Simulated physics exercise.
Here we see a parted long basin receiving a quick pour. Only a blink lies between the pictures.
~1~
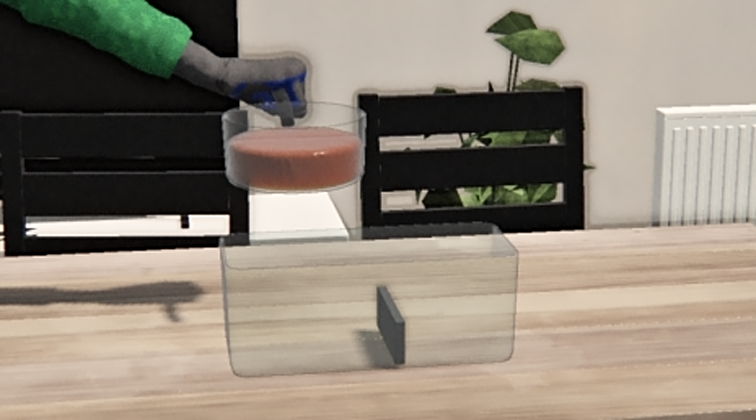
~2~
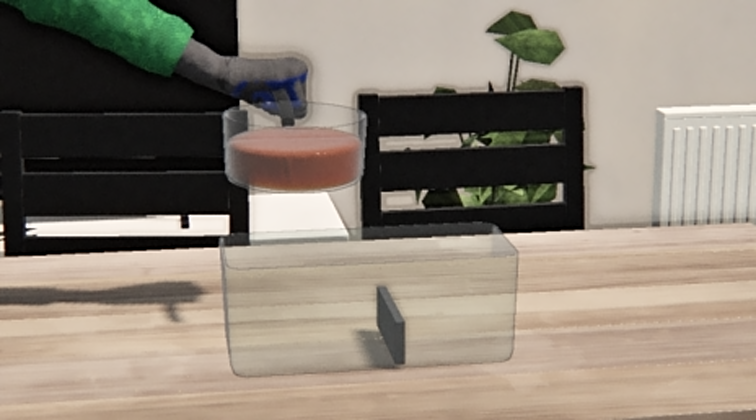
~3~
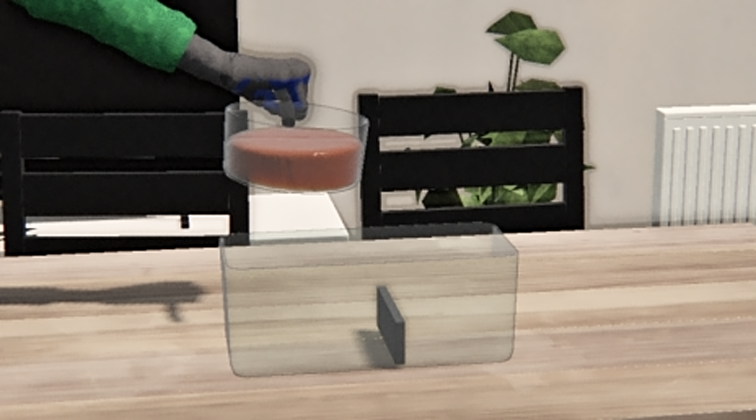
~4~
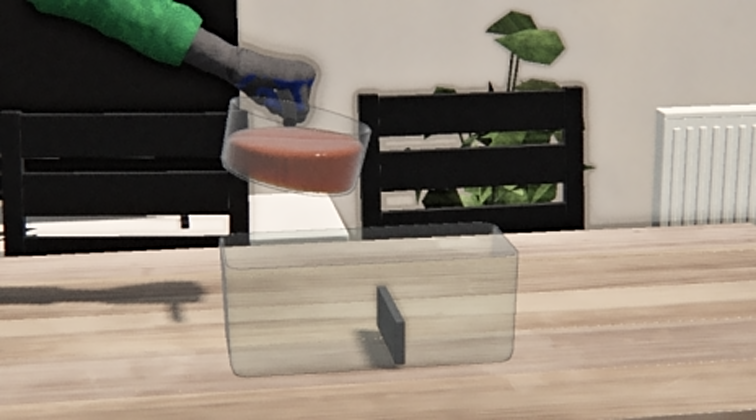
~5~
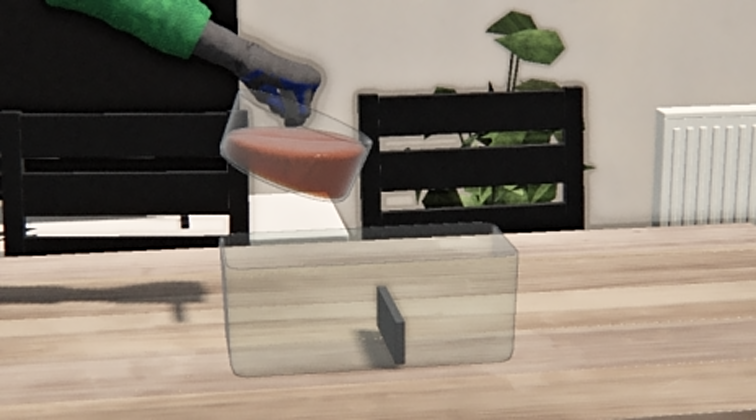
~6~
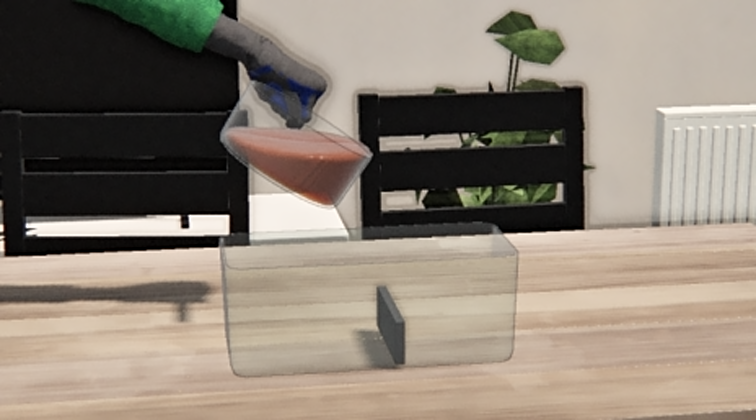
The video shows a gloved hand in a green sleeve holding a clear round container of reddish-brown liquid above a clear rectangular basin with a small dark divider, then tilting the container steadily to the right.
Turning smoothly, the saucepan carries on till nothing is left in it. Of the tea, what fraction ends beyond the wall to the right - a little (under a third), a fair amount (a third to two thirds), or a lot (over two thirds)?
A fair amount, a third to two thirds.
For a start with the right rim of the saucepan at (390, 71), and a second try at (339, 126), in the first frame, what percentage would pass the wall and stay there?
The first gives 85 %, the second 20 %.
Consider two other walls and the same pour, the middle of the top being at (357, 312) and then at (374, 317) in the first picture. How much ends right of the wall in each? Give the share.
Roughly 90 % and then 80 %.
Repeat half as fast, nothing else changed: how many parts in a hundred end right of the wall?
About 70 in a hundred.
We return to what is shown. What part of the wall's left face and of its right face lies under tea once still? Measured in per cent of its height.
Near 20 in a hundred to the left, 50 to the right.
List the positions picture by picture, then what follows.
In the first picture, it leans 0°; its right rim is at (364, 114); the tea meets the walls at (227, 142) and (361, 137); the long basin's rim runs from (223, 253) to (506, 240); the wall's top is at (390, 304).
In the second picture, it leans 2°; its right rim is at (364, 116); the tea meets the walls at (227, 141) and (361, 137).
In the third picture, it leans 6°; its right rim is at (366, 122); the tea meets the walls at (227, 139) and (361, 139).
In the fourth picture, it leans 13°; its right rim is at (368, 130); the tea meets the walls at (227, 139) and (363, 141).
In the fifth picture, it leans 22°; its right rim is at (370, 142); the tea meets the walls at (226, 136) and (365, 142).
In the sixth picture, it leans 33°; its right rim is at (369, 156); the tea meets the walls at (224, 133) and (366, 145); 1 per cent is over the edge.
A moment on, the saucepan is tipped on its side and 33 per cent is still to pour, 2 is left of the wall and 25 right of it.
Next, the saucepan is tipped on its side and 13 per cent is still to pour, 20 is left of the wall and 62 right of it.
Then the saucepan is tipped on its side and 4 per cent is still to pour, 35 is left of the wall and 57 right of it.
Later the saucepan is tipped on its side and 1 per cent is still to pour, 40 is left of the wall and 57 right of it.
In the end 42 per cent lies left of the wall, 57 right of it and 1 outside.
